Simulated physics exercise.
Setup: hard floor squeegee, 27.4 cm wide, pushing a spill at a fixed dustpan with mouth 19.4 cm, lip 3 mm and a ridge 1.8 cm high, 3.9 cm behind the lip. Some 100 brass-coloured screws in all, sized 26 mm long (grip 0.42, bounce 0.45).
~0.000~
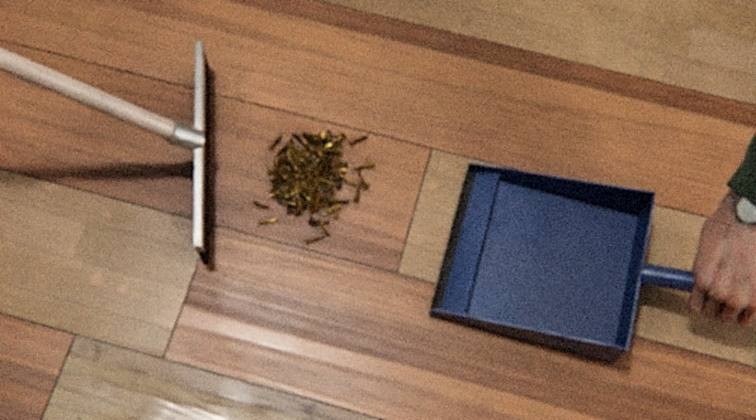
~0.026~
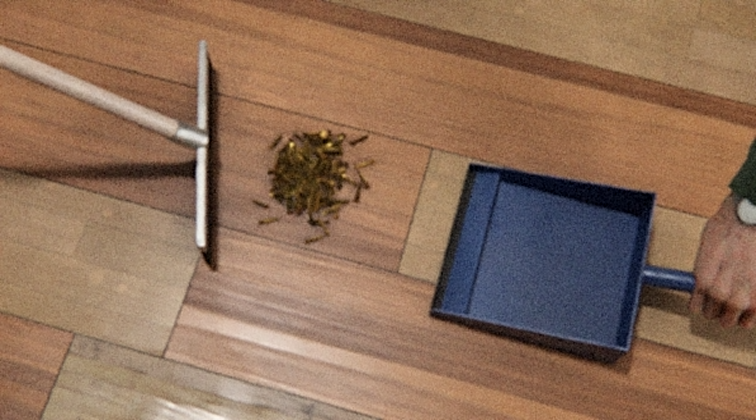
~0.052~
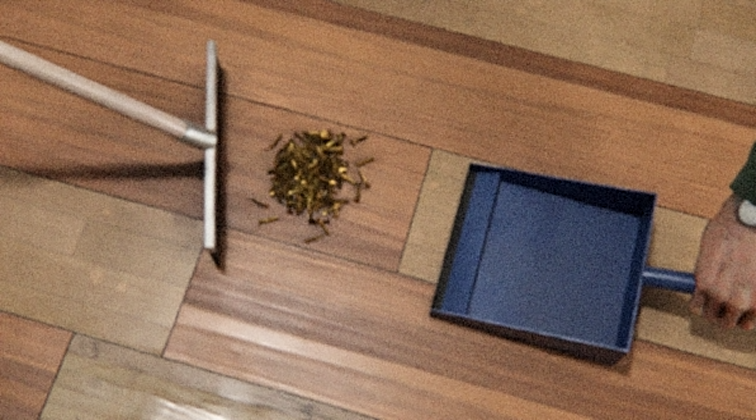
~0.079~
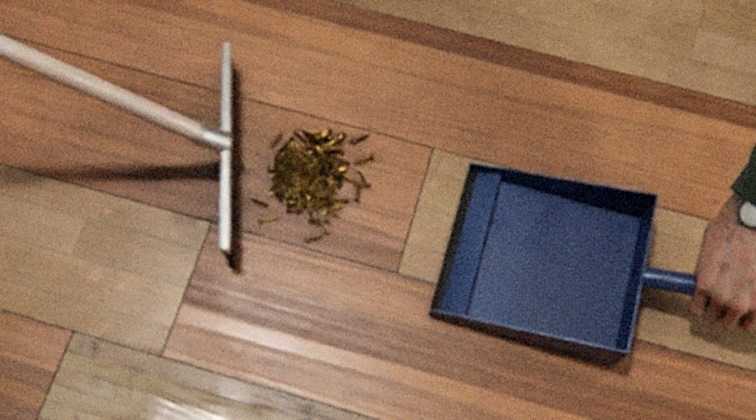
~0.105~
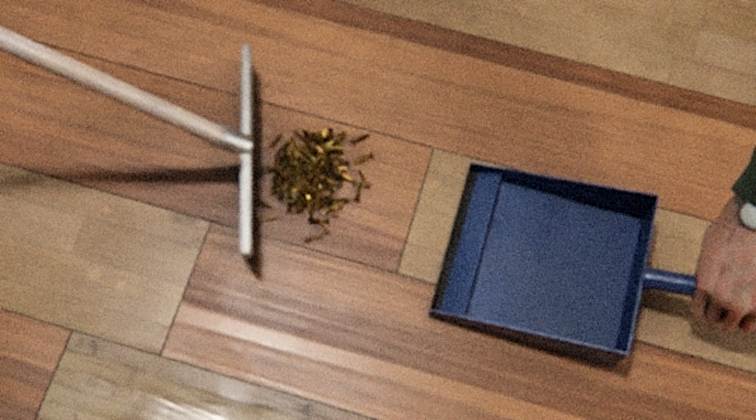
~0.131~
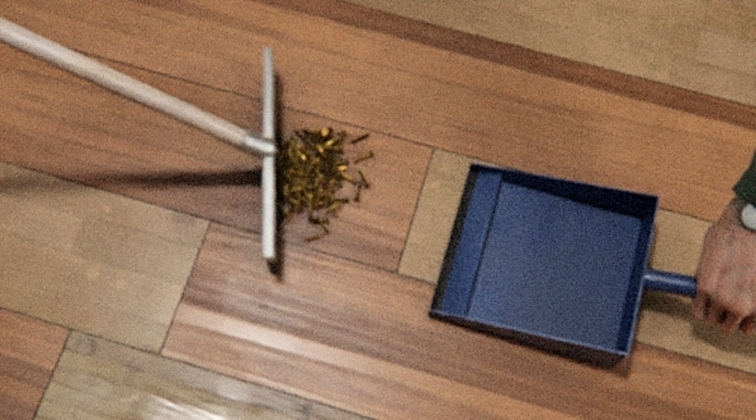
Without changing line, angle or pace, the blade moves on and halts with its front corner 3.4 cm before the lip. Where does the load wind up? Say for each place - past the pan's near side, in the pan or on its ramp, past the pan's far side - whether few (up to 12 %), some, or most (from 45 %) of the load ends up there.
Past the pan's near side: Few, in the pan or on its ramp: Some, past the pan's far side: Some.
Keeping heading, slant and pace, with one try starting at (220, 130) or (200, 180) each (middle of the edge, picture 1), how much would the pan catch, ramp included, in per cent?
First try about 20 per cent, second about 15 per cent.
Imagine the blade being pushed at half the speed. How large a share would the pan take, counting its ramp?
Then roughly 0 per cent.
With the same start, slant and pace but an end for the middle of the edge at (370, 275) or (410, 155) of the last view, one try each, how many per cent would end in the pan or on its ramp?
About 0 and 15 per cent.
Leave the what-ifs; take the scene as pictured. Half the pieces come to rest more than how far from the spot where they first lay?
I'd put it near 18 cm.
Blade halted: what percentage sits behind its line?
Near 0 percent, give or take.
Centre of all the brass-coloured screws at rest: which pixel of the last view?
Estimated resting centre: Around (456, 188).
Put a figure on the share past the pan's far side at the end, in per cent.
About 30 per cent.
After 0.22 s, middle of the blade 14 cm from the lip; 0 % over the lip, far side 10 %, near side 0 %.
Then, at 0.28 s, middle of the blade 9 cm from the lip; 0 % over the lip, far side 20 %, near side 0 %.
Then, at 0.48 s, middle of the blade 8 cm from the lip; 20 % over the lip, far side 30 %, near side 0 %.
In the end, at 1.2 s, near side 0 %, pan 20 %, far side 30 %, in front of the lip or behind the blade 50 %.
